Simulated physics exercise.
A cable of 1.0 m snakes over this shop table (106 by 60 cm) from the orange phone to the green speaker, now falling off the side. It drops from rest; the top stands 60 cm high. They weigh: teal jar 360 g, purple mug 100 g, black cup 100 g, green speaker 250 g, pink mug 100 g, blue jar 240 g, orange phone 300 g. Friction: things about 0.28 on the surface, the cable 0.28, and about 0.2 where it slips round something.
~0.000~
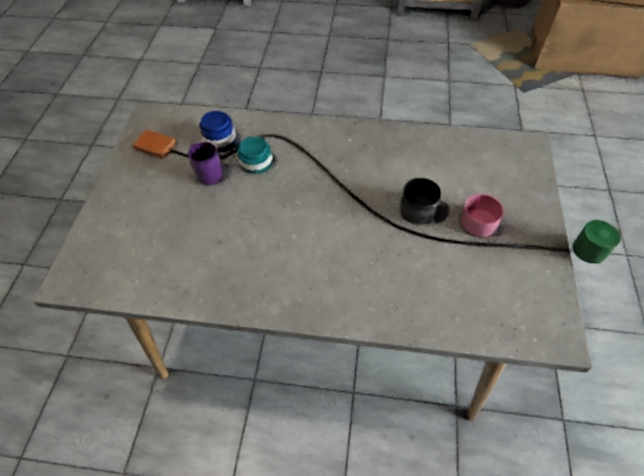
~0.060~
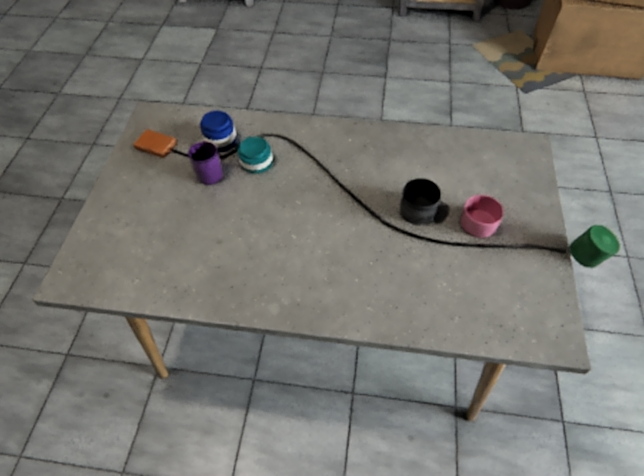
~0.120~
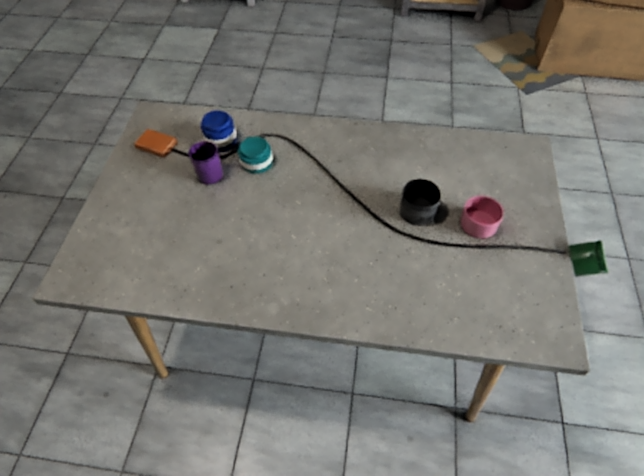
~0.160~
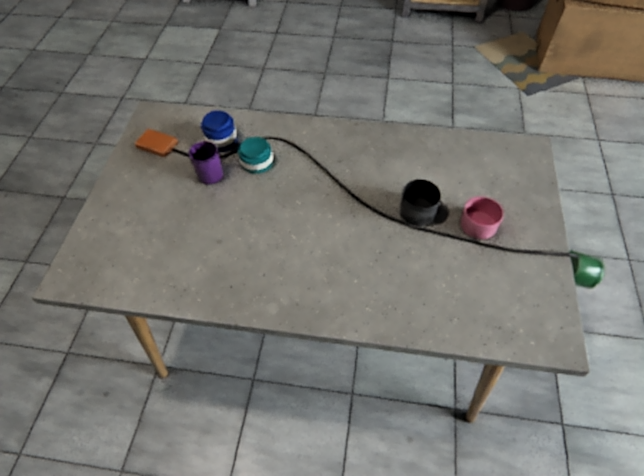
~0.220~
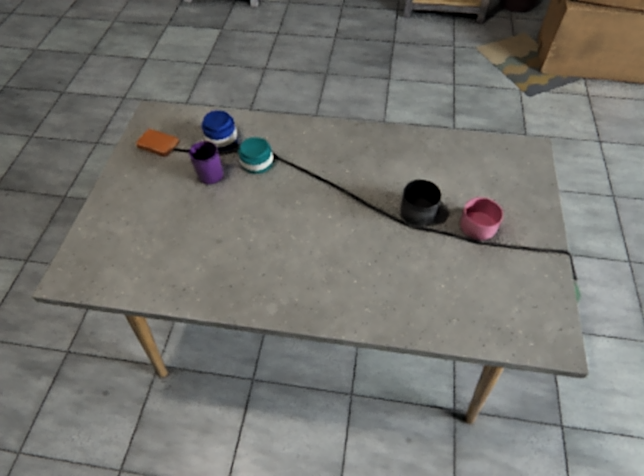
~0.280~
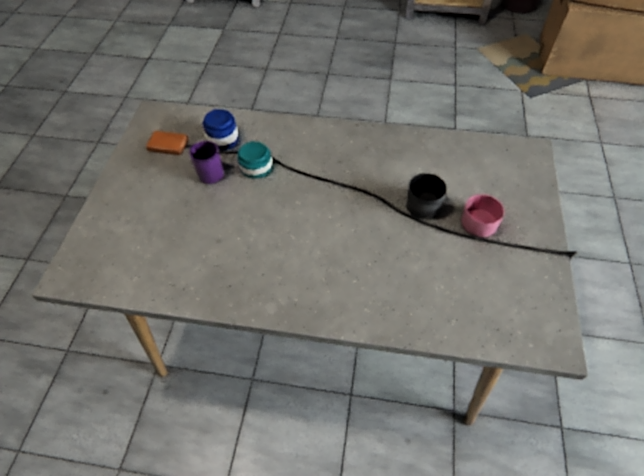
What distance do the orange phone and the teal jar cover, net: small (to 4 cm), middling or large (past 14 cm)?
In order: The orange phone travels a long way; the teal jar slides into the middle band.
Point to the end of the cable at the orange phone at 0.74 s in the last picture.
Near (241, 159).
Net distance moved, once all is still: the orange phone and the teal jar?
Orange phone 25 cm, teal jar 8 cm.
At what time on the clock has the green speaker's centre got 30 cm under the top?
That is: 0.65 s.
By 0.5 s, the cable's tail end at (220, 154); orange phone 12 cm off its start, teal jar 4 cm off its start, green speaker over the edge.
By 0.7 s, the cable's tail end at (241, 159); orange phone 17 cm off its start, teal jar 4 cm off its start, black cup 9 cm off its start.
By 1.0 s, the cable's tail end at (254, 163); orange phone 21 cm off its start at (235, 155), teal jar 6 cm off its start at (258, 163), black cup 9 cm off its start at (440, 170).
By 1.2 s, the cable's tail end at (258, 164); orange phone 22 cm off its start, teal jar 6 cm off its start, black cup 9 cm off its start.
By 2.4 s, the cable's tail end at (261, 166); orange phone 23 cm off its start at (243, 157), teal jar 7 cm off its start at (264, 167), black cup 9 cm off its start at (440, 170), green speaker over the edge.
